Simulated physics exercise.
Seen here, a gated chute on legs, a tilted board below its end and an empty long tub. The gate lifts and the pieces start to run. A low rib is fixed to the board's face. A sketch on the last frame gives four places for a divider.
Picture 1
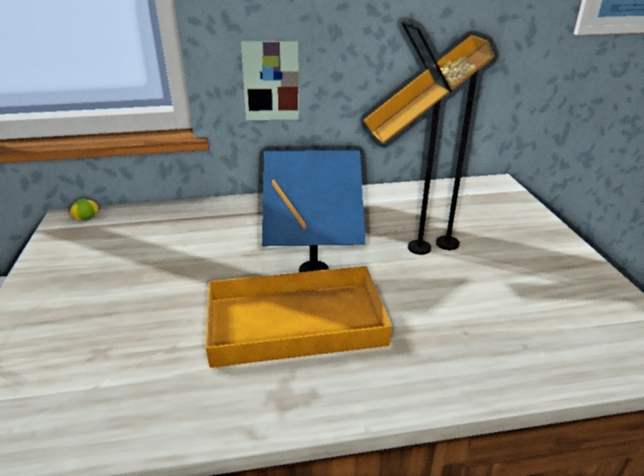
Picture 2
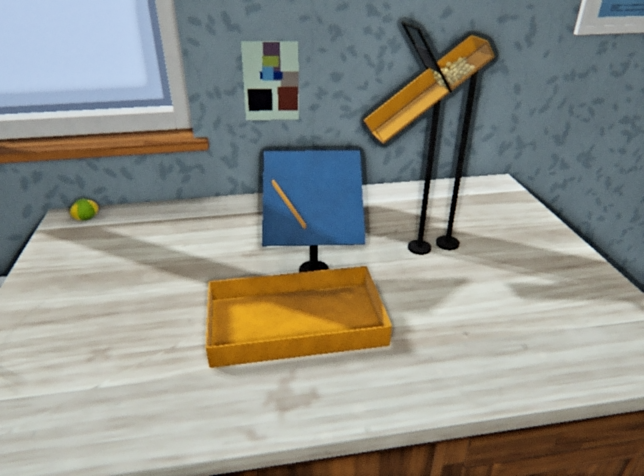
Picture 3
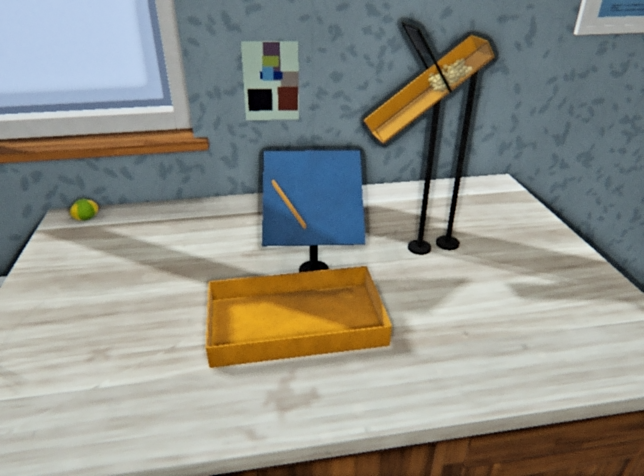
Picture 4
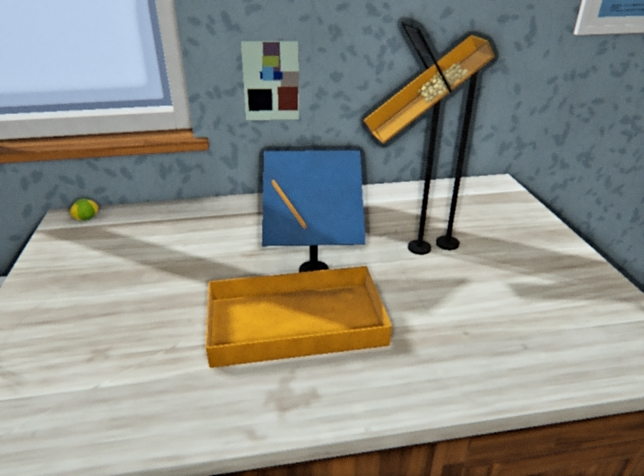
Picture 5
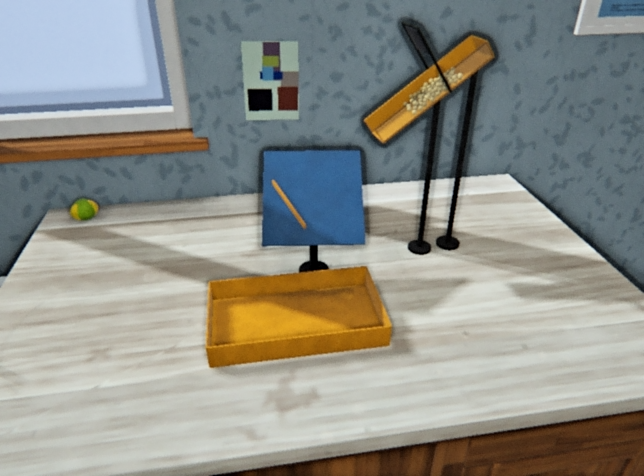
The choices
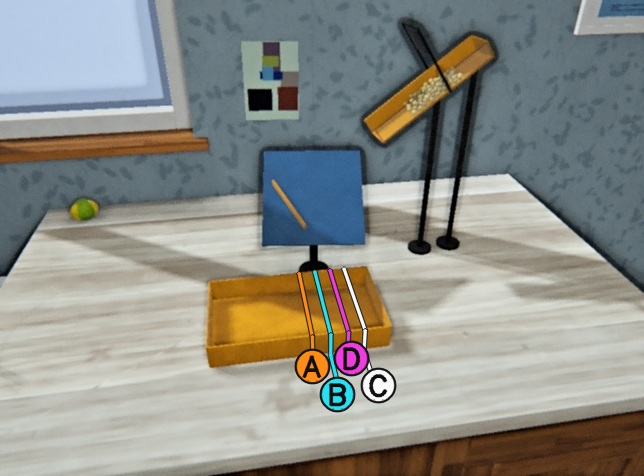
At the start, pale pieces sit bunched near the raised gate at the upper end of a sloping orange chute on black legs, above a tilted blue board and an empty orange tub. The pieces then slide down and left, spreading along the chute, while everything else stays still.
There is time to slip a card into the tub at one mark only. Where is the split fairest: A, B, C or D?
Take B.
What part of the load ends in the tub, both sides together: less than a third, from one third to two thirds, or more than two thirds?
It is more than two thirds.
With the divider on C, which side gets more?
Left.
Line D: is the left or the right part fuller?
More lands on the left.
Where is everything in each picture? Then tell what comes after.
Load behind the gate near (450, 72), soya beans; lip of the chute near (378, 138), sloping gently, in the first frame.
Middle of the board near (313, 196), tilted fairly steeply; middle of its low edge near (314, 245); of its high edge near (312, 151), in the second frame.
Front corners of the tub near (206, 348) and (391, 326), empty; front of the load near (436, 89), in the third frame.
Middle of the load near (444, 82); its front near (428, 100), close to a quarter of the way to the lip; rib from (273, 180) to (305, 225), in the fourth frame.
Middle of the load near (433, 92); its front near (410, 109), close to half of the way to the lip, in the fifth frame.
On the marked copy, line A crosses the front rim at (312, 335); line B crosses the front rim at (330, 333); line C crosses the front rim at (364, 329); line D crosses the front rim at (348, 331).
If A is chosen, of what is caught, a small share on the left of the divider, the bulk on the right.
If B is chosen, of what is caught, close to half on the left of the divider, close to half on the right.
If C is chosen, of what is caught, the whole lot on the left of the divider, none at all on the right.
If D is chosen, of what is caught, all but a few on the left of the divider, a small share on the right.
